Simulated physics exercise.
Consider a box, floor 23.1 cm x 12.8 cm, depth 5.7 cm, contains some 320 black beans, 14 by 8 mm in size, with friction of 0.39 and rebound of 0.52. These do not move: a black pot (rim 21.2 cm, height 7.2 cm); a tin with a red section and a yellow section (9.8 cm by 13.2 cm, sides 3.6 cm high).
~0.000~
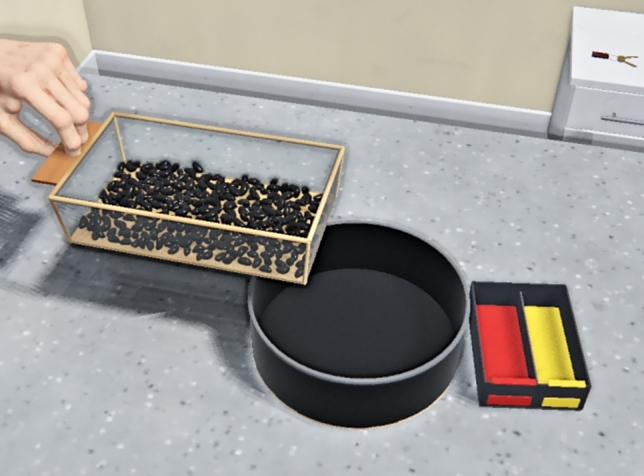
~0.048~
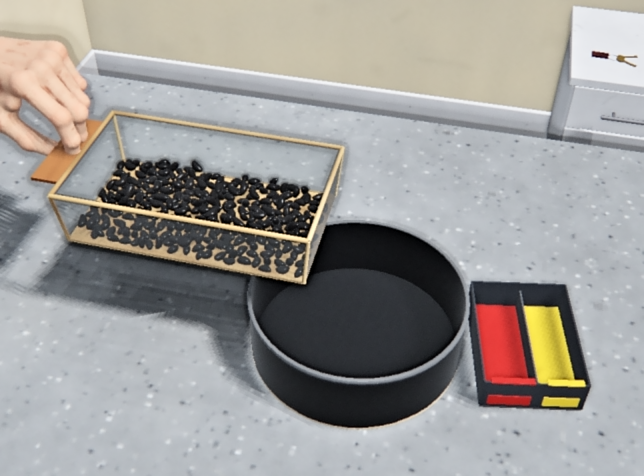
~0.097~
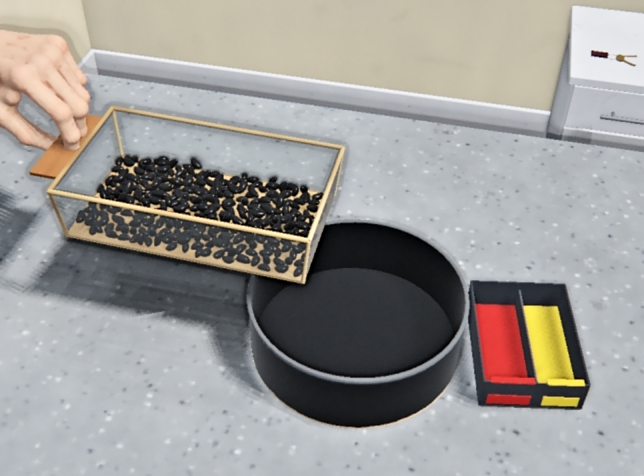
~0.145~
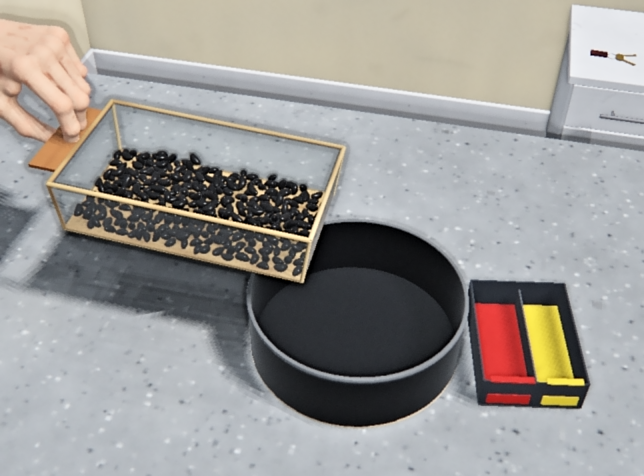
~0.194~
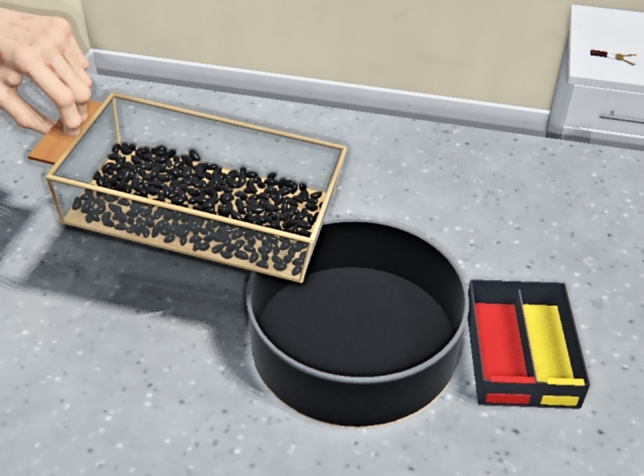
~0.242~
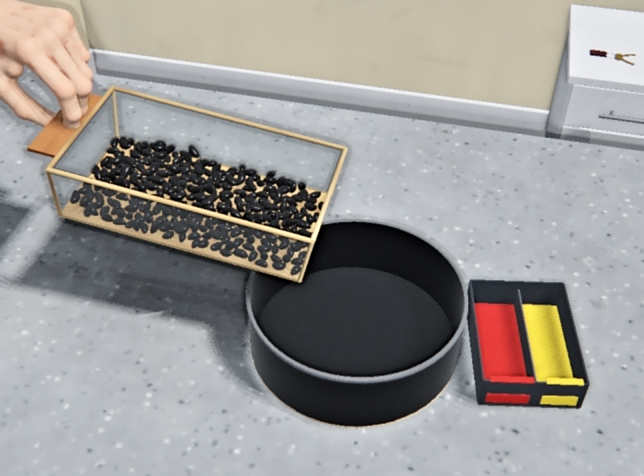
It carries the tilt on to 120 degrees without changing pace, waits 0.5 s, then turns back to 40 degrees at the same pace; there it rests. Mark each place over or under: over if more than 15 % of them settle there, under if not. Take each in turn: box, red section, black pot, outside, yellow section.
Box: Under, red section: Under, black pot: Over, outside: Under, yellow section: Under.
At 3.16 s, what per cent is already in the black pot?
So far, roughly 100 percent has arrived.
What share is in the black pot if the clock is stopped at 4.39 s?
I'd put it near 100 per cent.
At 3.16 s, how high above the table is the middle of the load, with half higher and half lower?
That would be some 2 centimetres.
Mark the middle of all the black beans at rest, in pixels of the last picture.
Roughly (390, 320).
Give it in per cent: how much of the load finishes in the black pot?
It comes to roughly 100 in a hundred.
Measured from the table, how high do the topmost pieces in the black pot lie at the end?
Around 3.0 centimetres above the table.
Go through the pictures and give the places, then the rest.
Box at (177, 223); tilt 0 degrees; leading edge at (327, 192); middle of the load at (205, 212); black pot at (359, 293); divided tin at (528, 331), in the first picture.
Box at (176, 222); tilt 0 degrees; leading edge at (327, 192); middle of the load at (205, 211), in the second picture.
Box at (176, 220); tilt 2 degrees; leading edge at (327, 191); middle of the load at (204, 208), in the third picture.
Box at (177, 216); tilt 4 degrees; leading edge at (328, 191); middle of the load at (203, 205), in the fourth picture.
Box at (178, 213); tilt 6 degrees; low side right; leading edge at (329, 192); middle of the load at (202, 202), in the fifth picture.
Box at (178, 209); tilt 8 degrees; low side right; leading edge at (330, 192); middle of the load at (196, 190); black pot at (357, 291); divided tin at (526, 329). It turns about 45 degrees a second, in the sixth picture.
After 1.84 s, tilt 76 degrees; box 95 %, black pot 5 %; middle of all pieces near (320, 205).
After 3.16 s, tilt 120 degrees; black pot 100 %; middle of all pieces near (385, 321).
After 4.39 s, tilt 81 degrees; black pot 100 %; middle of all pieces near (385, 321).
After 5.56 s, tilt 40 degrees; black pot 100 %; middle of all pieces near (385, 321).
At rest (5.8 s), box 0 %, red section 0 %, black pot 100 %, outside 0 %, yellow section 0 %.
